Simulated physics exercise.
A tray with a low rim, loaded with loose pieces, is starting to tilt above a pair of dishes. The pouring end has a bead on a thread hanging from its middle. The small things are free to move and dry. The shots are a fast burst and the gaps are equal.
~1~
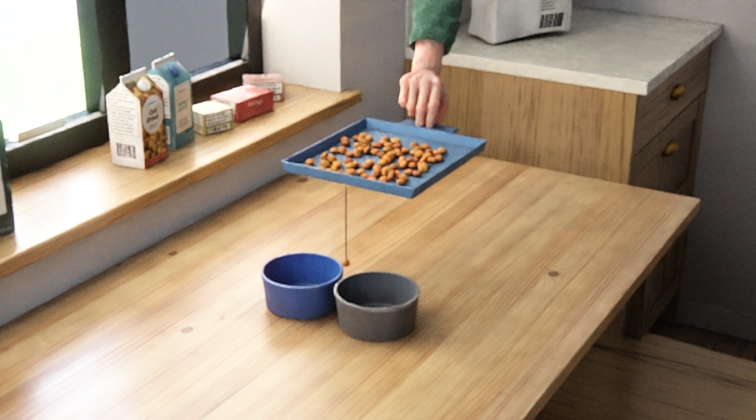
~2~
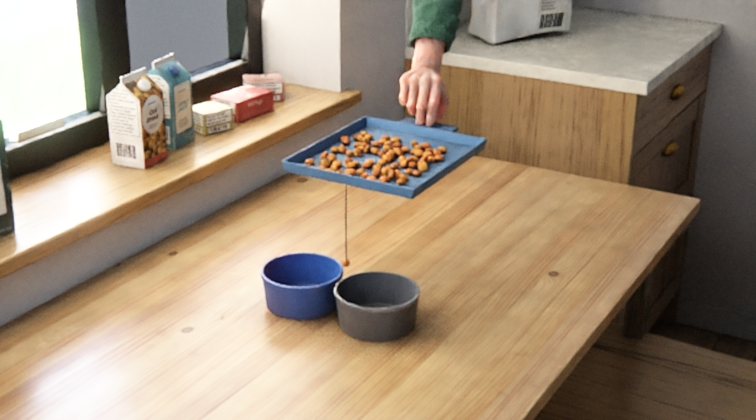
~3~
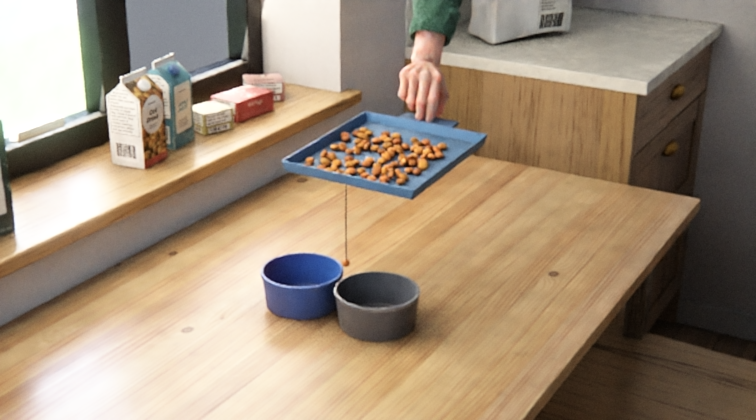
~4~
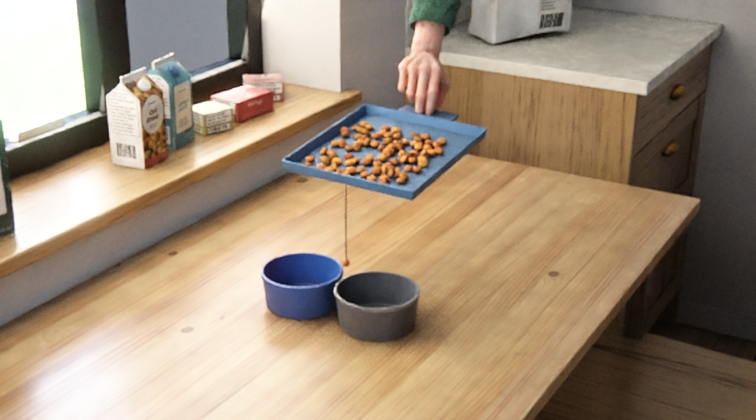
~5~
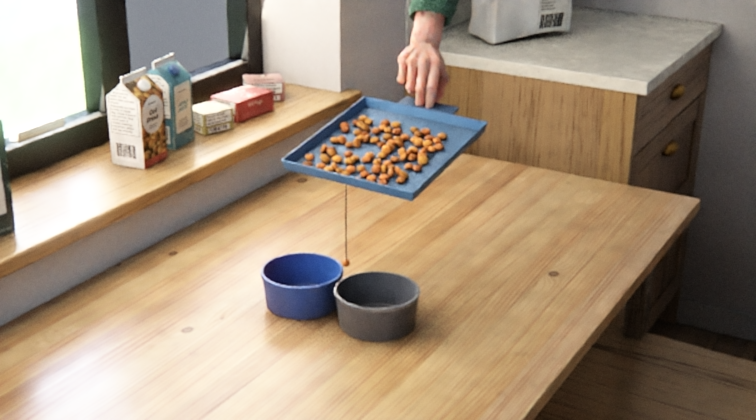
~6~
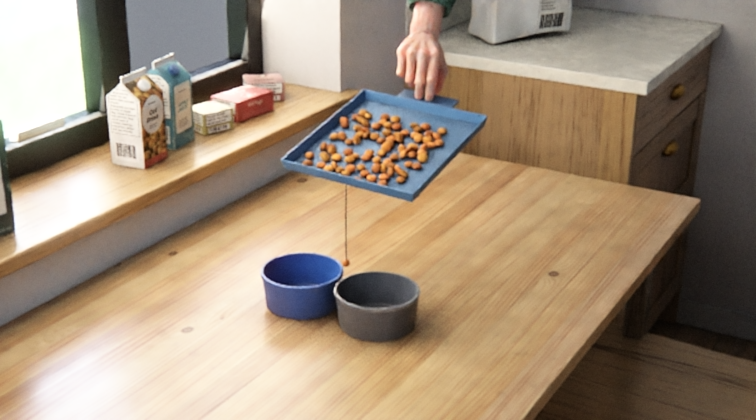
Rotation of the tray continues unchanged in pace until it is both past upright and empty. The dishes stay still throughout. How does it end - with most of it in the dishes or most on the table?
Mostly caught.
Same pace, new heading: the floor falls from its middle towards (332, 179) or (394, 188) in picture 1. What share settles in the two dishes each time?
Case one 80 %; case two 80 %.
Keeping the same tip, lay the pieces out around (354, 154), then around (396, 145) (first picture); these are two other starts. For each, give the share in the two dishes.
First case around 70 %, second case around 80 %.
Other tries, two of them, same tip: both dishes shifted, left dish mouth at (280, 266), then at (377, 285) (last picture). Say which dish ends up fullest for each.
Well, the first go goes to the rightmost dish, and the second to the leftmost dish.
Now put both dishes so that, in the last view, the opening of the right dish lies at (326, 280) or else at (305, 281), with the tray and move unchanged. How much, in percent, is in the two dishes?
About 30 and 30 per cent respectively.
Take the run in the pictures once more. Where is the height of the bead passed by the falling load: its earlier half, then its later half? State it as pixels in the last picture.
I'd place the first part at (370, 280) and the rest at (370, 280).
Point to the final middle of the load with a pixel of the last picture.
Roughly at pixel (370, 319).
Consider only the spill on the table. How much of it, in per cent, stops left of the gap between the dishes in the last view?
90 %, roughly.
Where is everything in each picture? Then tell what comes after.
In the first frame, corners of the pouring end (286, 161) and (412, 188), level; middle of the load (387, 160), bits of cat kibble; left dish (280, 299); right dish (356, 320); bead on its thread (346, 263).
In the second frame, corners of the pouring end (286, 161) and (412, 188), level; middle of the load (387, 159).
In the third frame, corners of the pouring end (286, 160) and (412, 189), tipped barely, lowest at the right corner; middle of the load (386, 157).
In the fourth frame, corners of the pouring end (285, 160) and (412, 190), tipped a little, lowest at the right corner; middle of the load (386, 154).
In the fifth frame, corners of the pouring end (285, 159) and (412, 191), tipped a little, lowest at the right corner; middle of the load (386, 151).
In the sixth frame, corners of the pouring end (285, 159) and (412, 192), tipped a little, lowest at the right corner; middle of the load (386, 148); left dish (280, 299); right dish (356, 320).
Just after the last frame, tray tipped steeply; almost all on the tray; just a few in the air.
A moment on, tray tipped right over; roughly a quarter on the tray; roughly a third in the right dish; just a few in the left dish; just a few outside both; roughly a third in the air.
Further on, tray tipped past a quarter turn; roughly two thirds in the right dish; about a tenth in the left dish; roughly a quarter outside both.
When it is over, tray tipped past a quarter turn; roughly two thirds in the right dish; about a tenth in the left dish; roughly a quarter outside both.
